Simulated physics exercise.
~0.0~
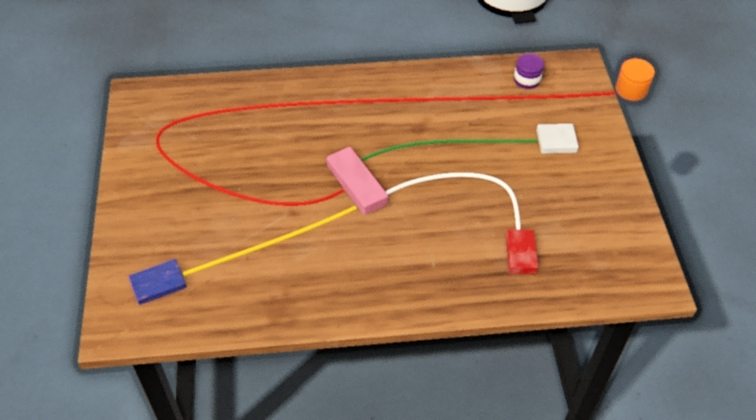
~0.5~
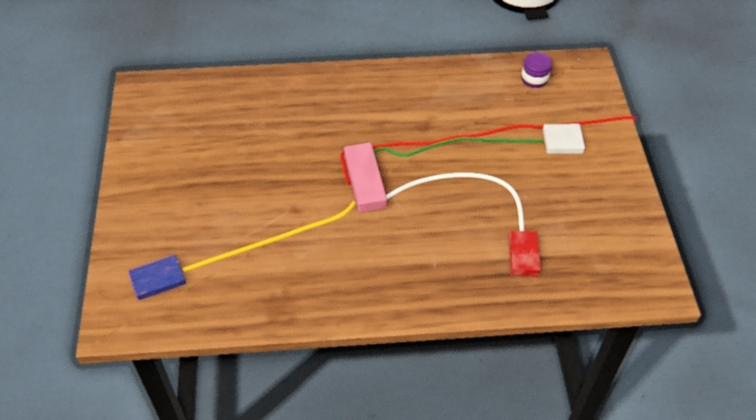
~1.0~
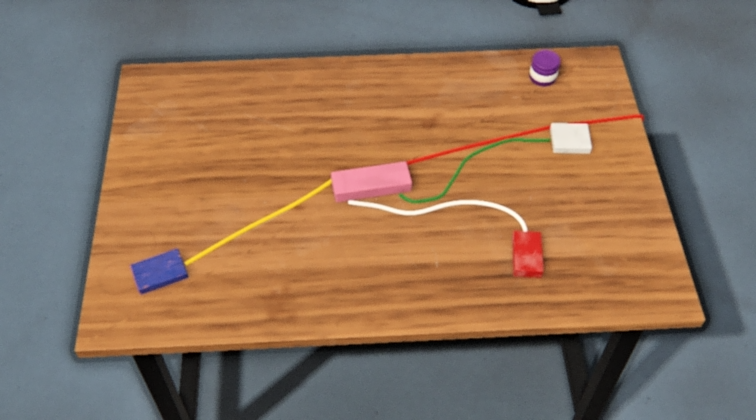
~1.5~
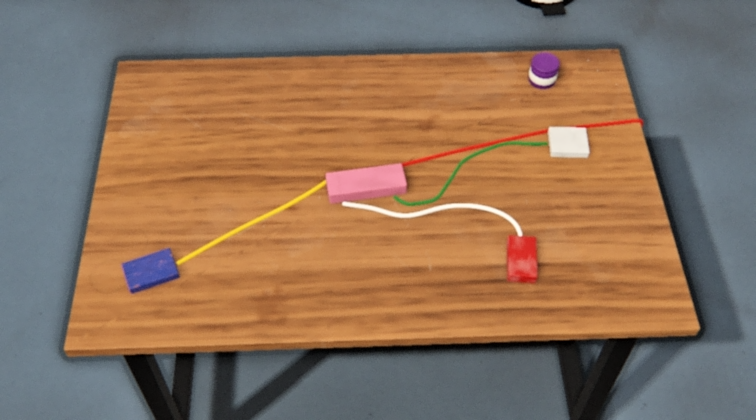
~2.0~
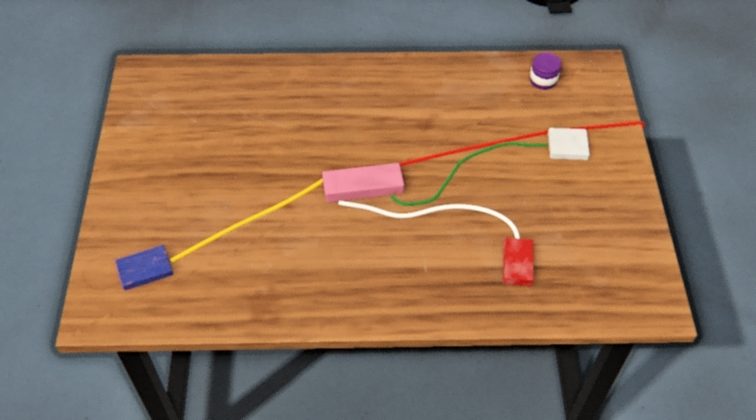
An orange cylinder at the right edge of a wooden table drops out of sight, and its red cable pulls taut, tugging and turning the pink block where four cables meet. The block comes to rest lying sideways, with the blue, red, white and purple objects still on the table.
